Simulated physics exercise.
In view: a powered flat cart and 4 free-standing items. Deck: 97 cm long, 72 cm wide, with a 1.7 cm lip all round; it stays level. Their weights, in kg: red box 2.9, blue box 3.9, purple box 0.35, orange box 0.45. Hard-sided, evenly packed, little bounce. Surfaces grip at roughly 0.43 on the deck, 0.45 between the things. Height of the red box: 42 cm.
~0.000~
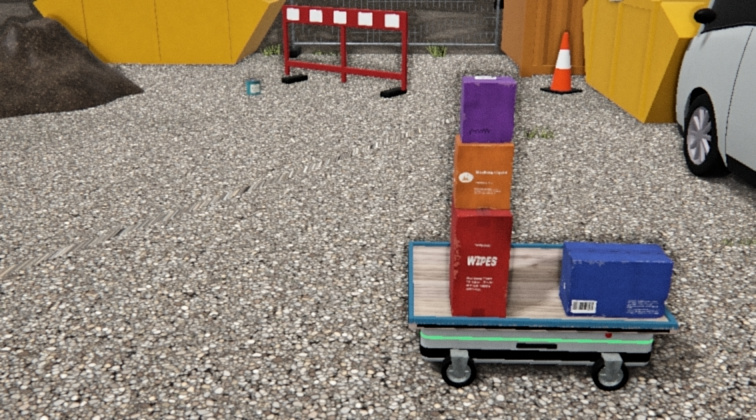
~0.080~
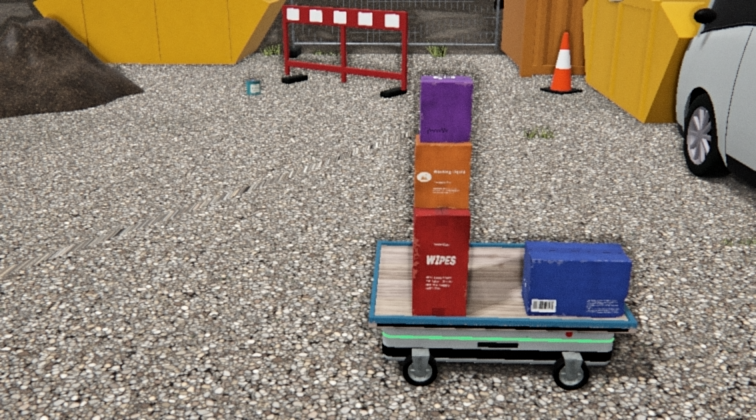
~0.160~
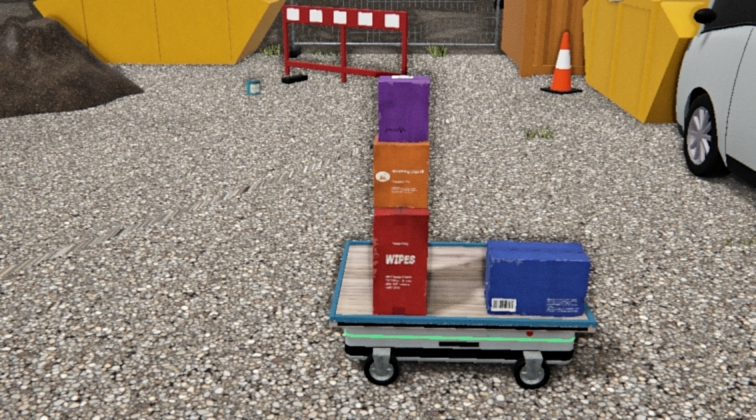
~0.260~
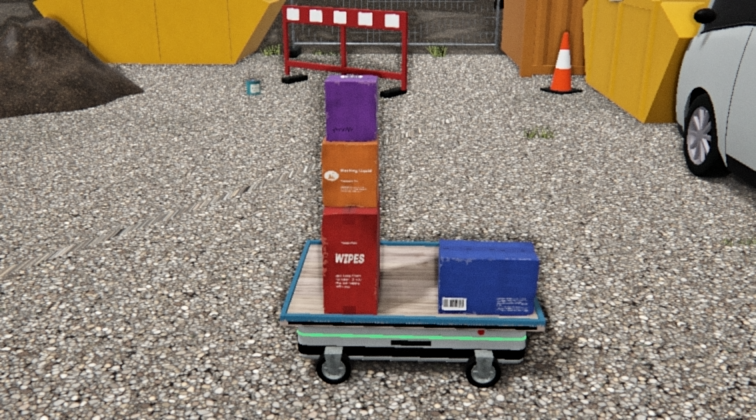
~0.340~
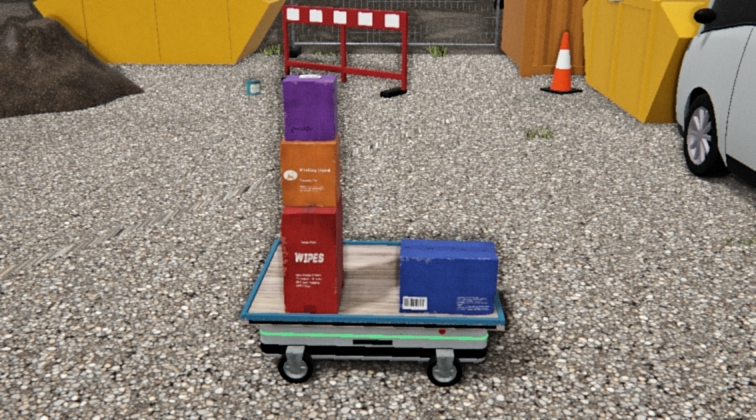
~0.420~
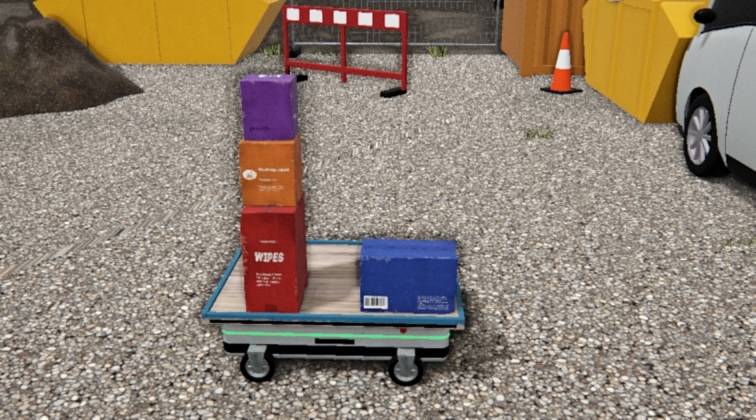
A flat cart carrying three stacked boxes and a blue box rolls left across gravel.
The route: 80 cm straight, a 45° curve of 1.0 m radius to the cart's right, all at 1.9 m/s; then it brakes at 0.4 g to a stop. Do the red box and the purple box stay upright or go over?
The red box topples; the purple box topples.
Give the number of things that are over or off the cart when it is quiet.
In all, 3.
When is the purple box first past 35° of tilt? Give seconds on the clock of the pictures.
Near 0.9 s.
After 0.82 s, 156 cm covered, turned 35°; purple box and orange box now off the cart; red box leaning 22° near (119, 203); blue box slid 2 cm.
After 1.22 s, 222 cm covered, turned 45°; red box now off the cart; blue box slid 3 cm.
At rest (1.9 s), off the cart and tipped over, red box, purple box and orange box; the last one in place, give or take 10 cm.
